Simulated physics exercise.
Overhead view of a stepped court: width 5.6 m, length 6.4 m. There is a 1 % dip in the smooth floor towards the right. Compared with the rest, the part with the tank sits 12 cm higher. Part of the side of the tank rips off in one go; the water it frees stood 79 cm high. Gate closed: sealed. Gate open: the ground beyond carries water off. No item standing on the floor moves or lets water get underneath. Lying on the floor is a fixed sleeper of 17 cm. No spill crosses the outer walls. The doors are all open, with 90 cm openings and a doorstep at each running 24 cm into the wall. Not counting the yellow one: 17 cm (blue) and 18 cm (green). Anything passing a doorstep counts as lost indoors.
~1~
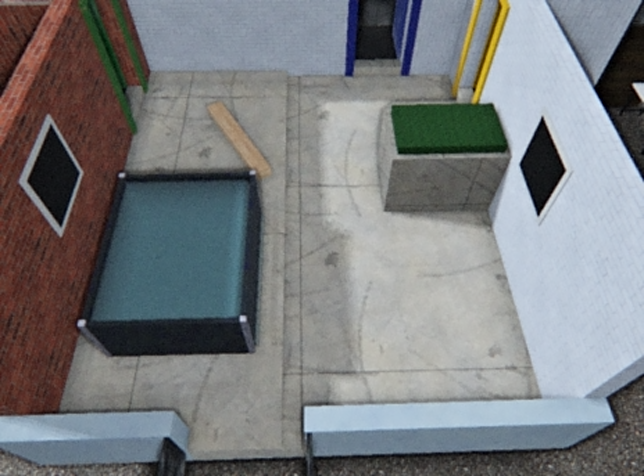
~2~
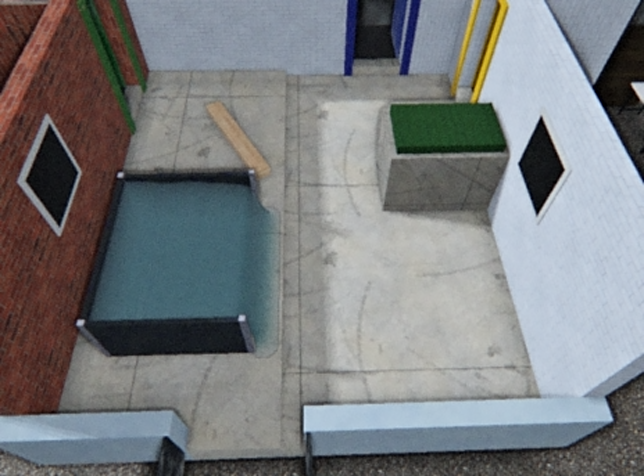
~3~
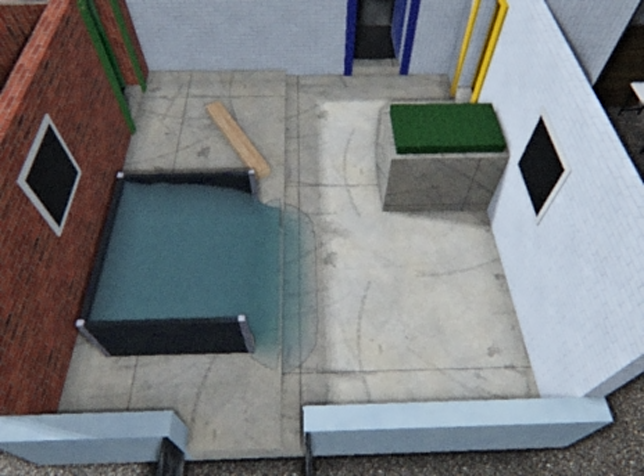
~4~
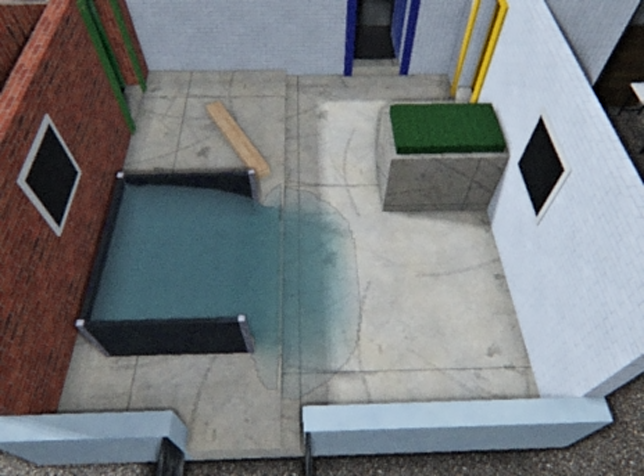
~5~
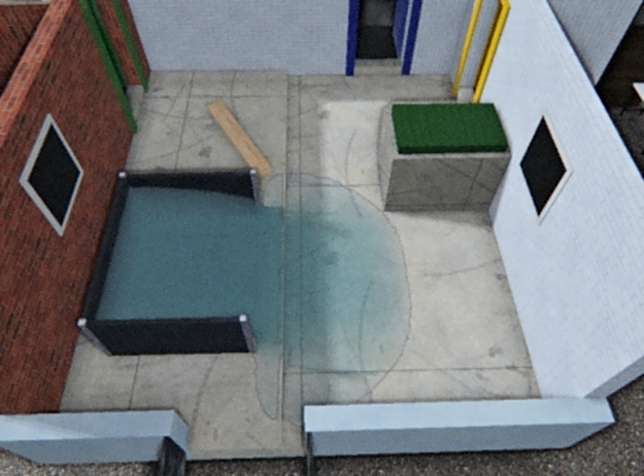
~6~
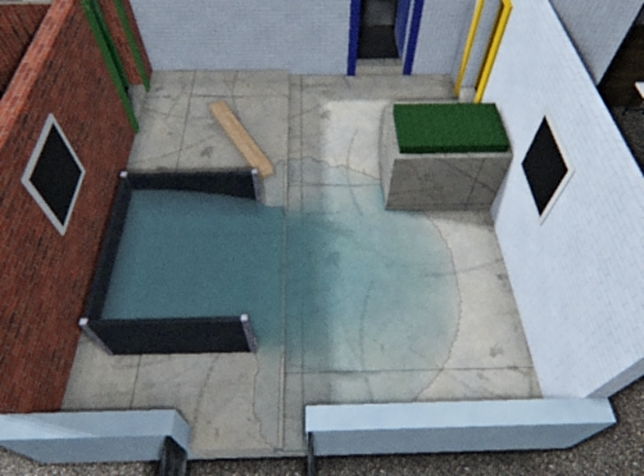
Water pours from the tank's open right side and spreads rightward across the grey floor.
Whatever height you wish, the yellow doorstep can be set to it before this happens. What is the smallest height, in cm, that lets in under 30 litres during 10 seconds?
9.5 cm.
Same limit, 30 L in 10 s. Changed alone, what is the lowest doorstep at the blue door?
I'd raise blue to close to 11.5 cm.
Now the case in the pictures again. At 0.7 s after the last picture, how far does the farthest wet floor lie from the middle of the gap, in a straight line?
Reach: Approx. 4.0 m.
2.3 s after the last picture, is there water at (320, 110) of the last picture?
That spot is swamped.
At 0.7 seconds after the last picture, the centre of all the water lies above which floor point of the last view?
About (325, 277).
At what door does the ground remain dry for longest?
It's the green door.
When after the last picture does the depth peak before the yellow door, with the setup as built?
I'd say near 9.5 seconds.
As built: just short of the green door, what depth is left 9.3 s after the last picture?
1.0 cm.
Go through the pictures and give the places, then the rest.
The tank at (178, 245) is whole and still, 79 cm deep; the yellow door at (475, 65) is dry, in the first frame.
The front is at (273, 344), 0.3 m from the gap at (250, 263); 0.5 m2 of floor is wet, 79 cm left at the back, in the second frame.
The front is at (312, 325), 0.8 m from the gap at (251, 266); 1.6 m2 of floor is wet, 76 cm left at the back, in the third frame.
The front is at (353, 324), 1.3 m from the gap at (251, 268); 3.3 m2 of floor is wet, 68 cm left at the back, in the fourth frame.
The gap is at (253, 268), the front 2.0 m out at (404, 310); the back of the tank holds 67 cm, in the fifth frame.
The gap is at (254, 268), the front 2.6 m out at (453, 301); the back of the tank holds 62 cm; the yellow door at (477, 65), 4.8 m from the gap, is still 2.3 m from the nearest water, in the sixth frame.
Then, 0.7 s after the last picture water covers 40 % of the floor, deepest (50 cm) near (490, 211); it has not reached the yellow door.
Then, 2.3 s after the last picture water covers 50 % of the floor, deepest (40 cm) near (549, 420); it has not reached the yellow door.
Then, 9.3 s after the last picture water covers 75 % of the floor, deepest (20 cm) near (465, 122); 17 cm at the yellow door, 0 litres in over its 24 cm doorstep.
At the yellow door as built, the water peaked near 17 cm, 9.3 s after the last picture.
With a doorstep of 8.5 cm, 41 litres would have come in within the 10 s; with 11.5 cm, 17 litres. So under 30 litres takes about 9.5 cm.
